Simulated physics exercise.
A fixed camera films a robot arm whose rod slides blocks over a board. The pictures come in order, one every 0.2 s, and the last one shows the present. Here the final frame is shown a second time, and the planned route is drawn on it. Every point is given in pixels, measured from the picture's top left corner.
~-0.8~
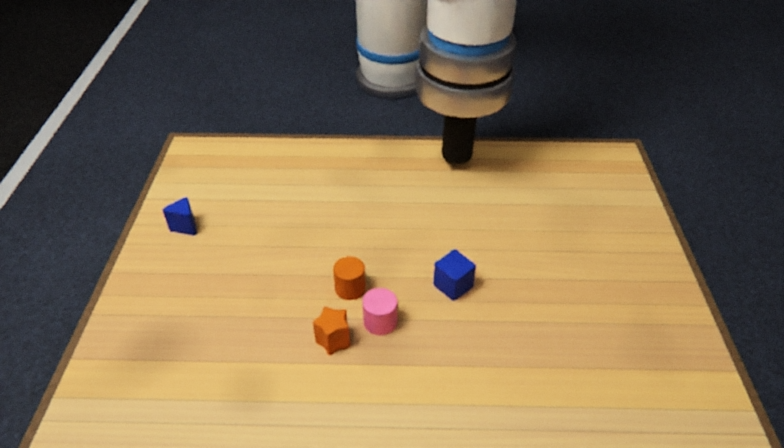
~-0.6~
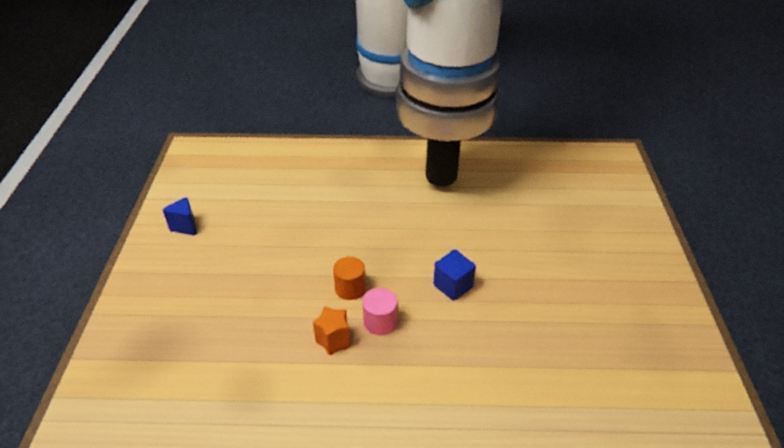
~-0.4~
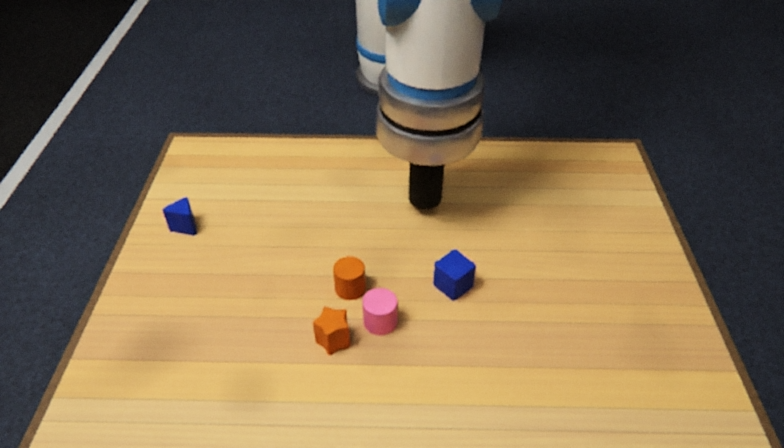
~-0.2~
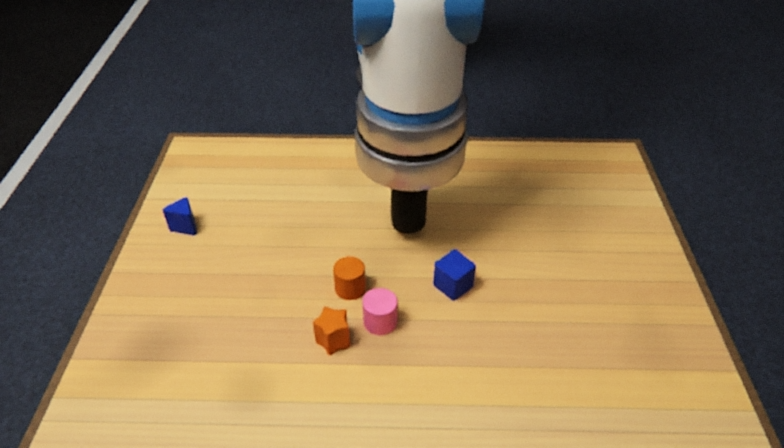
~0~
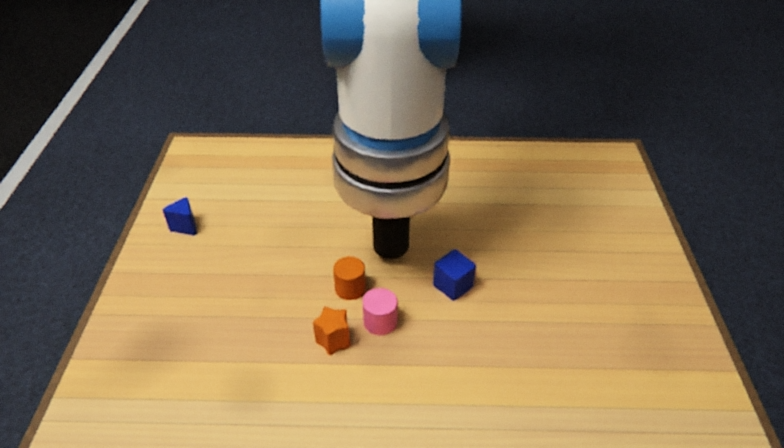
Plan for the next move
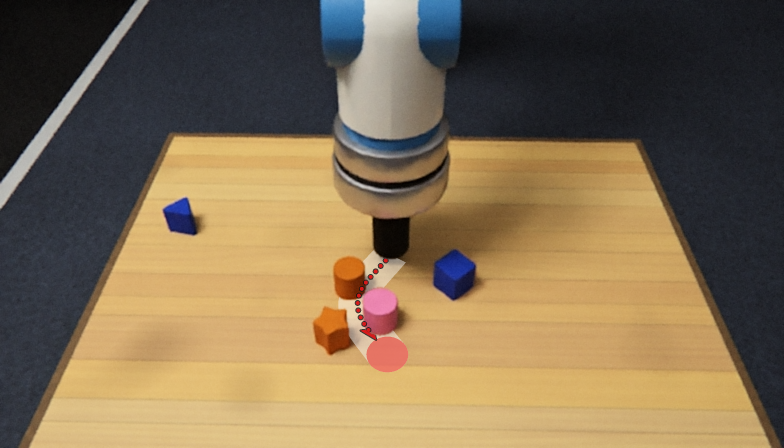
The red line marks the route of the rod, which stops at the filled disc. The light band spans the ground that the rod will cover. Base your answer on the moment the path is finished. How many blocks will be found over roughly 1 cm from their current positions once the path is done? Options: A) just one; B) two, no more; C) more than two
I'll go with B - two, no more.
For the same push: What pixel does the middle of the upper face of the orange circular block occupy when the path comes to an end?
The point I'd pick in the picture is (320, 292).
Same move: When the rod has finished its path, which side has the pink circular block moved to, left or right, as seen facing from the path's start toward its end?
Shifted left.
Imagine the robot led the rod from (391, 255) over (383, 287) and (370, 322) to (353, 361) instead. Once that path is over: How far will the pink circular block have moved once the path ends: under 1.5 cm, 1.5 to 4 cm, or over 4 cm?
It's set to move over 4 cm.
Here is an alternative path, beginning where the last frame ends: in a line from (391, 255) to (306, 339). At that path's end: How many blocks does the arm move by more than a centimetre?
My best guess is that a pair of blocks move over 1 cm.
The line goes from (391, 255) over (365, 283) and (361, 319) to (387, 354).
On the path given first. One third of the way, rod (365, 276); orange circular block (335, 278).
Two thirds of the way, rod (361, 312); orange circular block (320, 292); pink circular block (392, 316).
At the end, rod (387, 347); orange star block (332, 324), turned 30° clockwise; orange circular block (320, 292); pink circular block (427, 339); blue square piece unmoved.
